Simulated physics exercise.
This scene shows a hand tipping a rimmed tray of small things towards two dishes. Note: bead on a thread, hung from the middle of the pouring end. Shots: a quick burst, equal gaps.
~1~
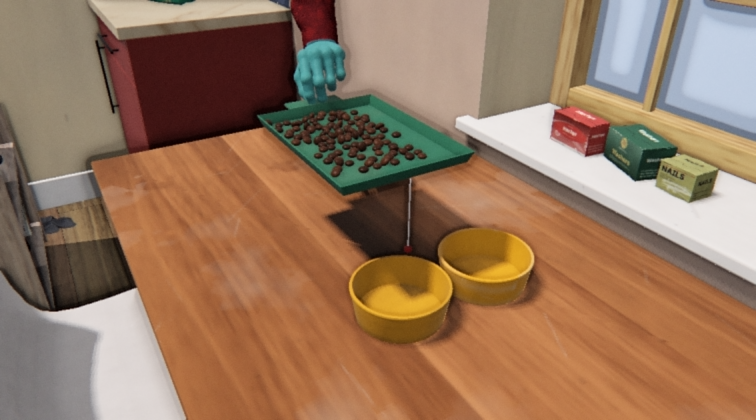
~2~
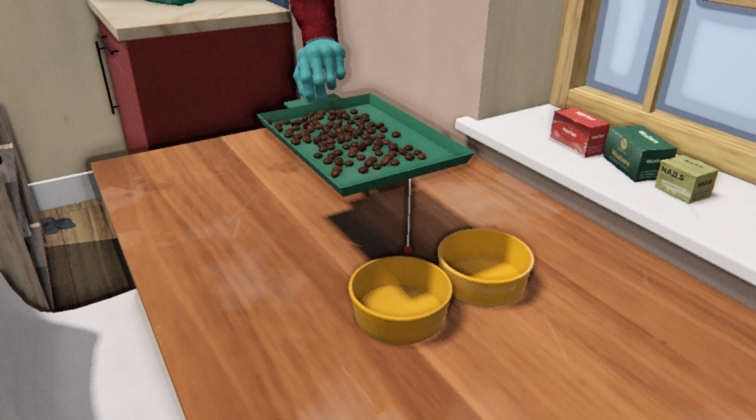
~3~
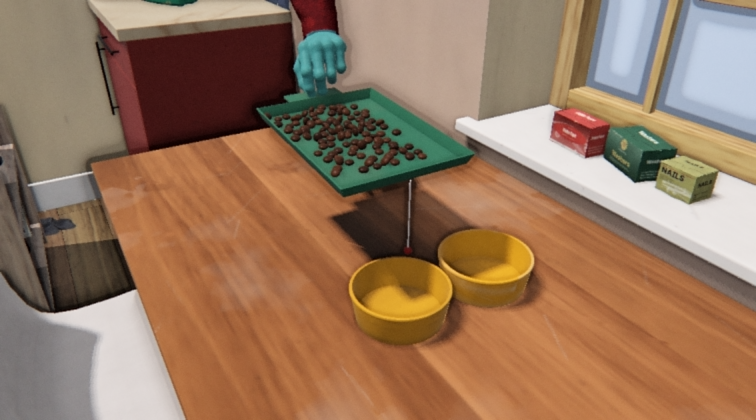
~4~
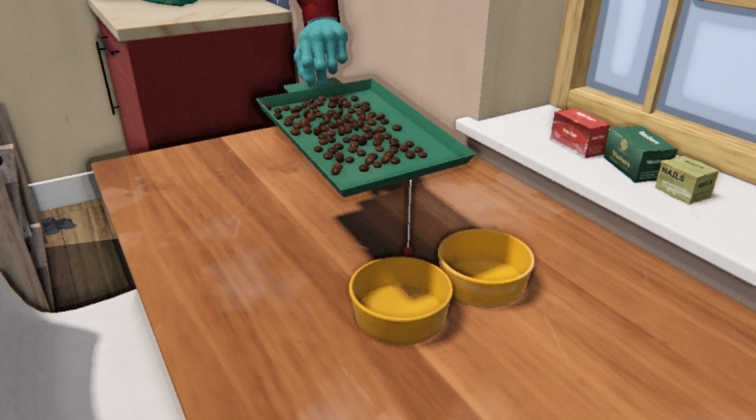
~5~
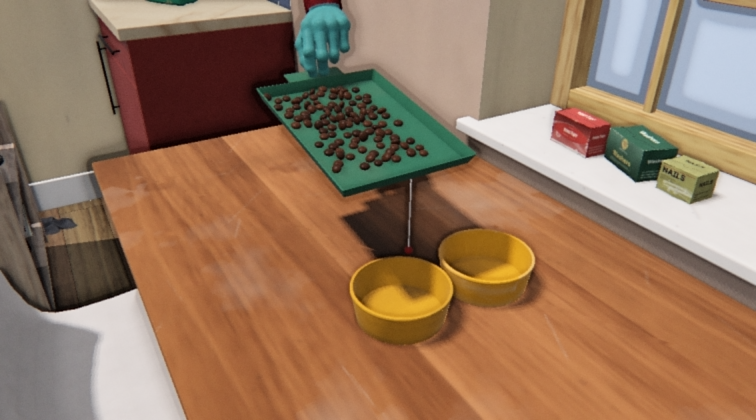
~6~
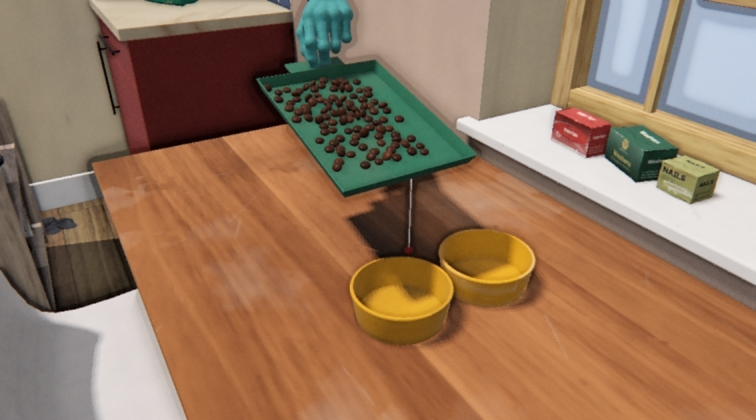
Teal hand slowly raising the far end of a green tray of small brown pieces above two yellow dishes on a wooden table.
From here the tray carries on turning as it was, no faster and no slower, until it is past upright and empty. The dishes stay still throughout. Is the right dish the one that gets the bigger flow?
No, I'd say the left dish gets the lion's share of it.
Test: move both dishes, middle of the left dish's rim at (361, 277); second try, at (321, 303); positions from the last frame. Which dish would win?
The left-placed dish first, the right-placed dish second.
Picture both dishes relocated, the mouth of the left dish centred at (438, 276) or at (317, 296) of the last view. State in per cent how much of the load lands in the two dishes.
You'd see around 60 per cent and then around 50 per cent.
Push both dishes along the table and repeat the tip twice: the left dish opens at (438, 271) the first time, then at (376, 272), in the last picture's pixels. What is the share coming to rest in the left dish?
You'd end up with around 60 per cent and then around 40 per cent.
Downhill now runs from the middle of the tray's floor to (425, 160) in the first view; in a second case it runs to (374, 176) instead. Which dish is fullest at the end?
Results - the dish on the right side first, the dish on the left side second.
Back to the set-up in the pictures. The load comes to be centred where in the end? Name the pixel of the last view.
Resting centre, last picture - approx. (414, 311).
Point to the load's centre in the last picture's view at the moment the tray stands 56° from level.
I'd mark it close to (398, 169).
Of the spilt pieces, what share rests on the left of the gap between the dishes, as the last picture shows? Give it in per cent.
It comes to 60 per cent or so.
Shortly afterwards, tray tipped steeply; the bulk on the tray; a little in the air.
Next, tray tipped right over; near a third on the tray; near a third in the left dish; a little in the right dish; a little outside both; a little in the air.
Some moments later, tray tipped past a quarter turn; near two thirds in the left dish; near a quarter in the right dish; a little outside both.
In the end, tray tipped past a quarter turn; near two thirds in the left dish; near a quarter in the right dish; a little outside both.
